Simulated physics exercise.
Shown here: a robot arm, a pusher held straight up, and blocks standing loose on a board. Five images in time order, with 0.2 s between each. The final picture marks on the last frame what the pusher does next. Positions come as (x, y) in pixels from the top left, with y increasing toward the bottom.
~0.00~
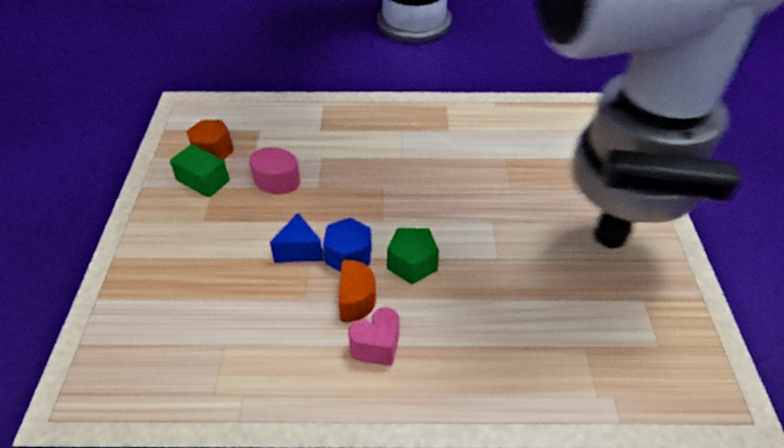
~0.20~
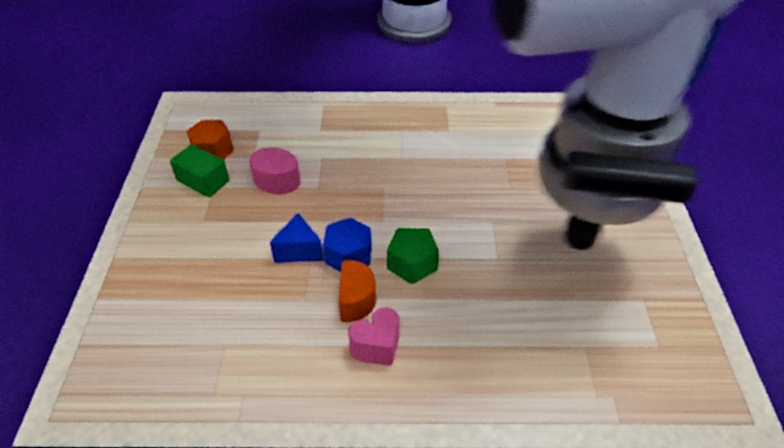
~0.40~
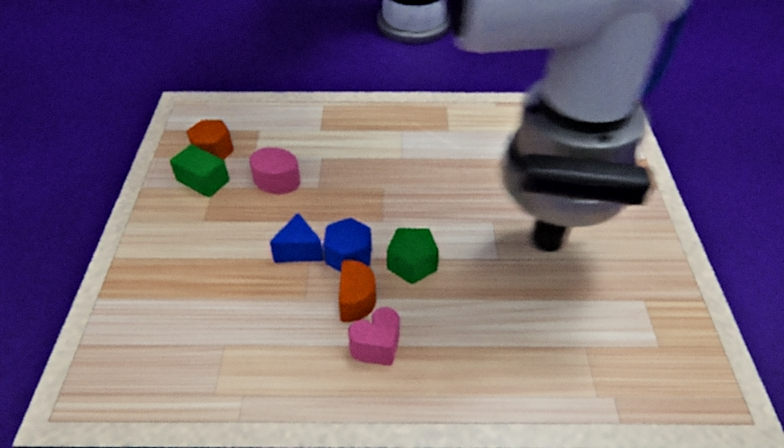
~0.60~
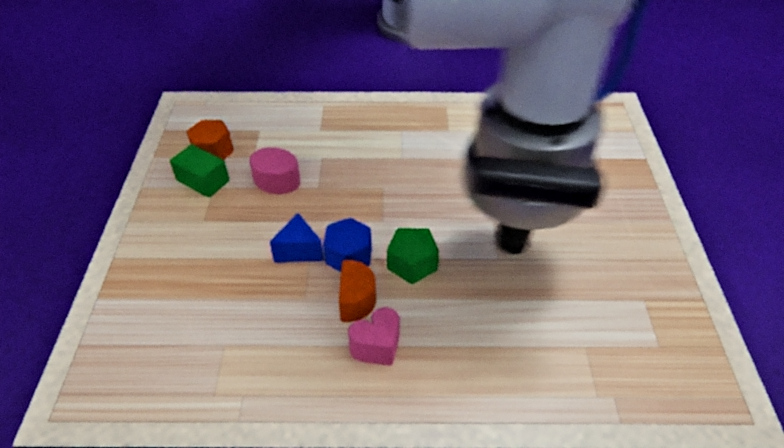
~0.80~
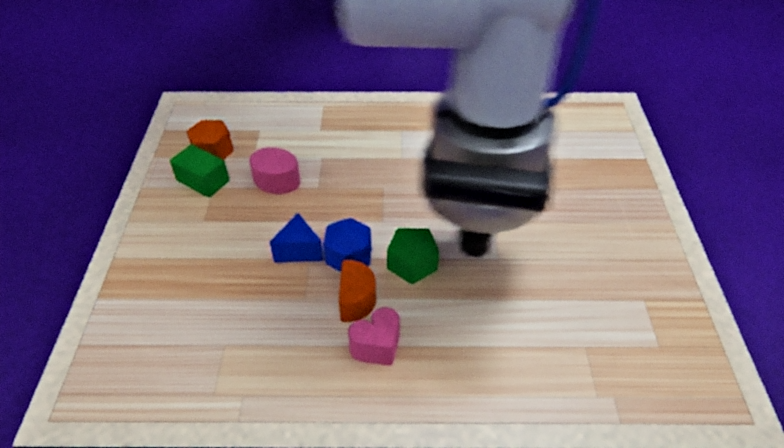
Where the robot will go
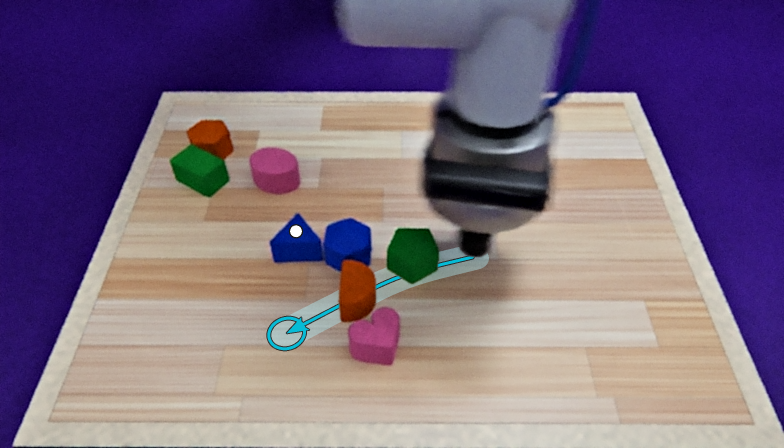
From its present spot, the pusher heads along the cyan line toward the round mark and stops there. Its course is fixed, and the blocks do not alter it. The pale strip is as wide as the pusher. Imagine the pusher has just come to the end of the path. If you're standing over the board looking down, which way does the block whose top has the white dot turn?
Viewed from the top, it goes anticlockwise.
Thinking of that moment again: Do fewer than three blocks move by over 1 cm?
No, that is not what happens.
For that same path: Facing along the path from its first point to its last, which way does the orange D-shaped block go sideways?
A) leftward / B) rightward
Letter A.
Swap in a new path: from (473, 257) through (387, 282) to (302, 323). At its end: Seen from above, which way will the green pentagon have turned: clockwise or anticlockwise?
Seen from above, its turn is clockwise.
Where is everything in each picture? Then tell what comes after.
In the first frame, pusher's lower end (610, 238); blue three-sided block (296, 231); blue hexagonal block (347, 235); orange D-shaped block (356, 280); green pentagon (413, 243).
In the second frame, pusher (580, 239); blocks still.
In the third frame, pusher (547, 241); blocks still.
In the fourth frame, pusher (512, 243); blocks still.
In the fifth frame, pusher (474, 246); blue three-sided block (296, 231); blue hexagonal block (347, 235); orange D-shaped block (356, 280); green pentagon (413, 243).
Drawn move, from (473, 257) over (410, 273) and (350, 300) to (287, 333); the dot is on the blue three-sided block.
What follows on the original path. One third of the way, pusher (410, 262); blue three-sided block (278, 225); blue hexagonal block (329, 234), turned 25° clockwise; orange D-shaped block (348, 285); green pentagon (370, 250), turned 15° clockwise.
Two thirds of the way, pusher (348, 290); blue three-sided block (266, 216), turned 40° anticlockwise; blue hexagonal block (308, 226), turned 75° clockwise; orange D-shaped block (319, 304), turned 70° anticlockwise; green pentagon (317, 261), turned 60° clockwise.
At the end, pusher (284, 323); blue three-sided block (266, 216), turned 40° anticlockwise; blue hexagonal block (307, 226), turned 75° clockwise; orange D-shaped block (259, 346), turned 100° anticlockwise; green pentagon (305, 264), turned 80° clockwise.
